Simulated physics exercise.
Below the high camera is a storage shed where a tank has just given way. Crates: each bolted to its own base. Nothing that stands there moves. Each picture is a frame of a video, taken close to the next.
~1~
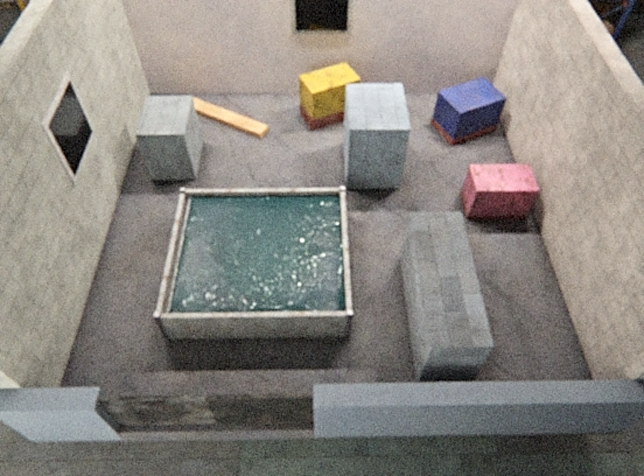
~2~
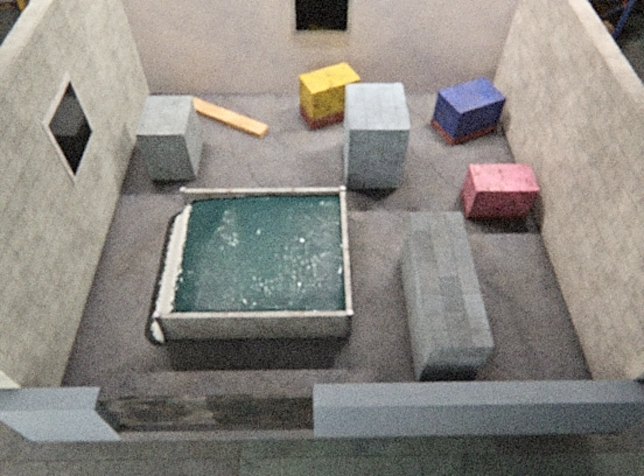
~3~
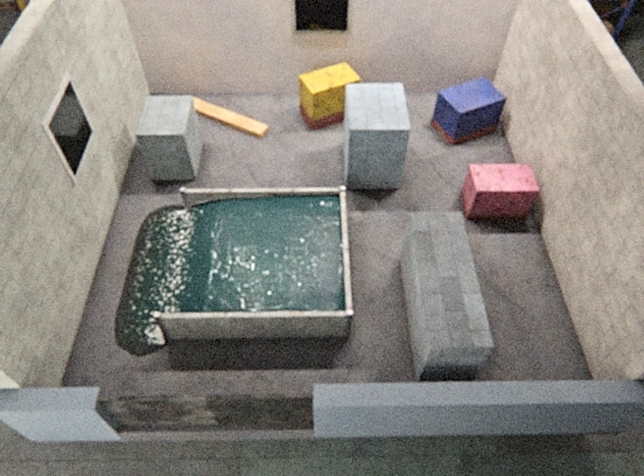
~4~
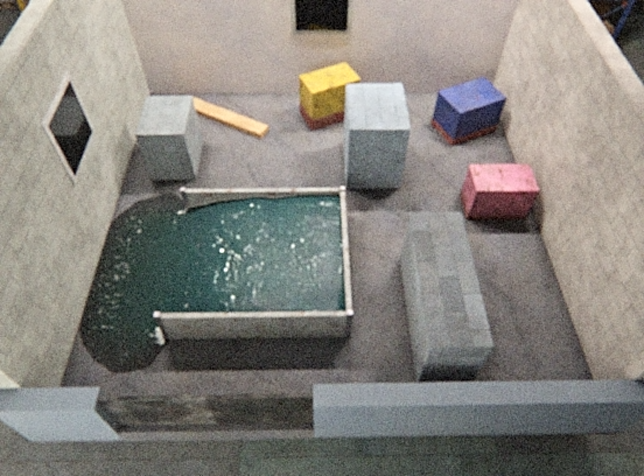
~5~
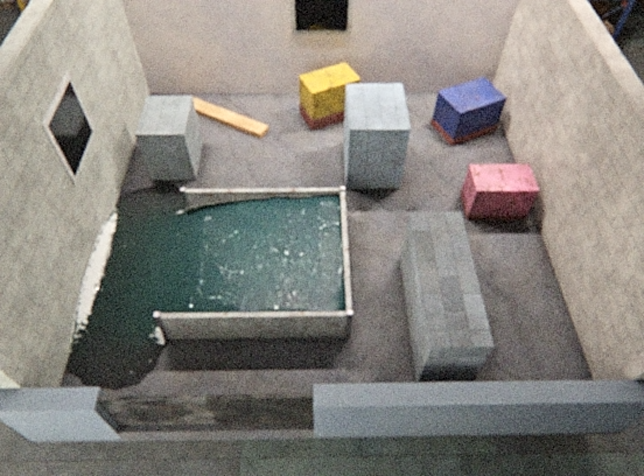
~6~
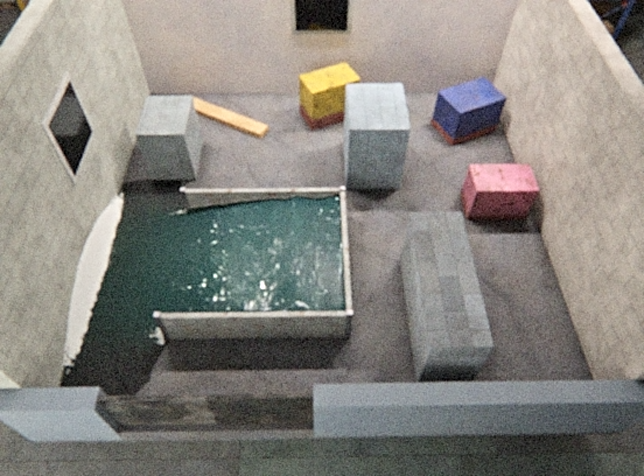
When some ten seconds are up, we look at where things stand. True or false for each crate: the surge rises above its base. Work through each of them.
Blue crate: False; pink crate: True; yellow crate: False.
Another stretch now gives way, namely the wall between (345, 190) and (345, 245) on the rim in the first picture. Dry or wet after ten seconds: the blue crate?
In my view the blue crate gets reached.
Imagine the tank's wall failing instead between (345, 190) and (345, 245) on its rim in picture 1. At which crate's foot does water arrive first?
The pink crate, by my reading.
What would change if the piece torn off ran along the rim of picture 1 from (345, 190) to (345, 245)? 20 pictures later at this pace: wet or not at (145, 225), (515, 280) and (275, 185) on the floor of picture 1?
Spot one: Spared by the leak. Spot two: Reached by the flood. Spot three: Spared by the leak.
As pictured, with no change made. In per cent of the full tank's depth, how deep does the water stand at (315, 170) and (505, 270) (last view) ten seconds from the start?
The first spot is at about 16 percent, the second at about 10 percent.
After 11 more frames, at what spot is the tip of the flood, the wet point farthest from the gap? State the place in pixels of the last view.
Roughly (149, 99).
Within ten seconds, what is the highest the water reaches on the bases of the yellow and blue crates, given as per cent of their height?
Around 50 % and 80 %.
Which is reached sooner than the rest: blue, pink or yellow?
It's the yellow crate here.
A moment on, water covers 15 % of the floor; the blue crate not reached, the pink crate not reached, the yellow crate not reached.
Next, water covers 25 % of the floor; the blue crate not reached, the pink crate not reached, the yellow crate not reached.
Then, water covers 50 % of the floor; the blue crate not reached, the pink crate not reached, the yellow crate water round its plinth.
Later, water covers 80 % of the floor; the blue crate water round its plinth, the pink crate water round its plinth, the yellow crate water round its plinth.
In the end, water covers 100 % of the floor; the blue crate stayed above the water, the pink crate was topped, the yellow crate stayed above the water.
